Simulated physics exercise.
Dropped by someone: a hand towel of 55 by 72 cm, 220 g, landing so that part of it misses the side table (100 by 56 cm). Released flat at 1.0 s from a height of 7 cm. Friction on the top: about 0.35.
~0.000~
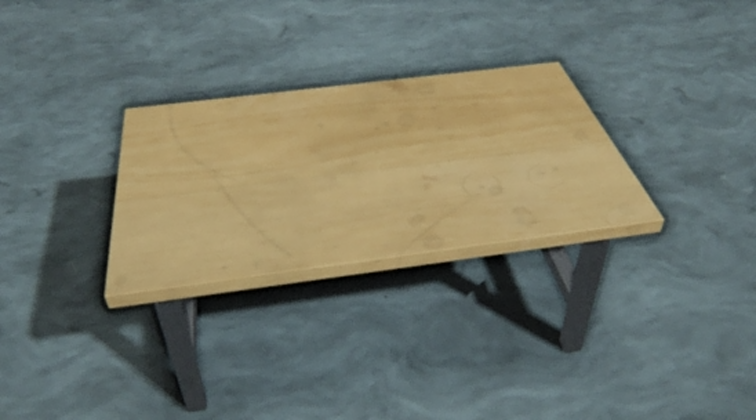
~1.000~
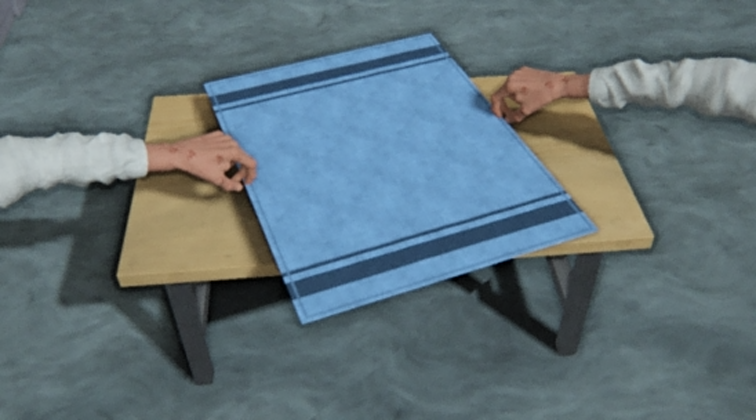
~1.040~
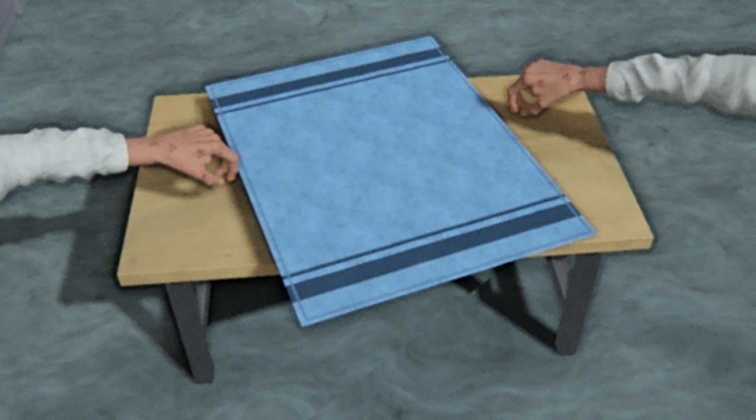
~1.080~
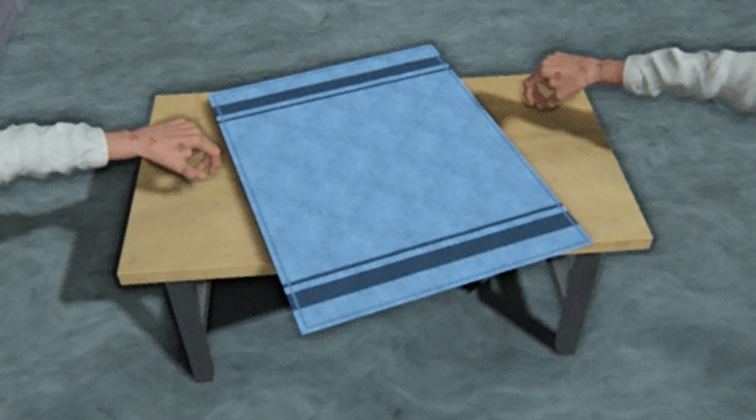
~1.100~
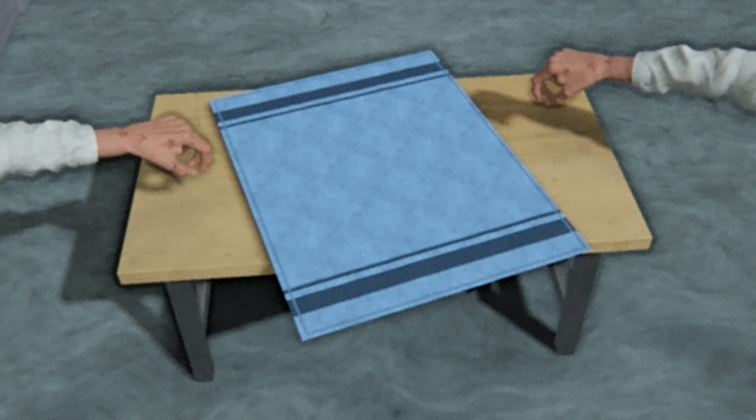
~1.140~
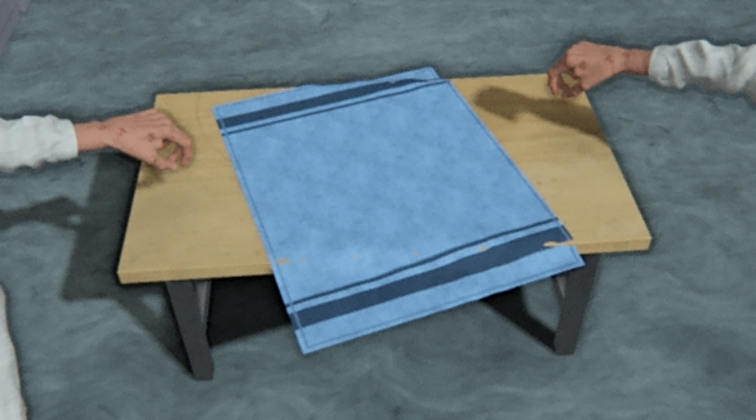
The video shows a bare wooden side table, then two hands holding a blue towel with dark stripes above it; the hands let go and draw apart as the towel lowers slightly, its near edge extending past the tabletop.
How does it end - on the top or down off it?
It will hang in there.
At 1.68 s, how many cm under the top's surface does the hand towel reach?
It's hanging something like 12 cm below the top at that point.
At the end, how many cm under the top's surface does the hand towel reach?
About 20 cm.
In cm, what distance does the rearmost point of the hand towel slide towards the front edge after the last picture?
It slips forward by about 7 cm.
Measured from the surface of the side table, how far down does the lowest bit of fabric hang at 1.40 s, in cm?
About 10 cm.
By 1.4 s, 75 % of the hand towel is still over the top.
By 1.7 s, 75 % of the hand towel is still over the top.
By 1.9 s, 75 % of the hand towel is still over the top.
By 2.2 s, 75 % of the hand towel is still over the top.
By 4.4 s, 75 % of the hand towel is still over the top.
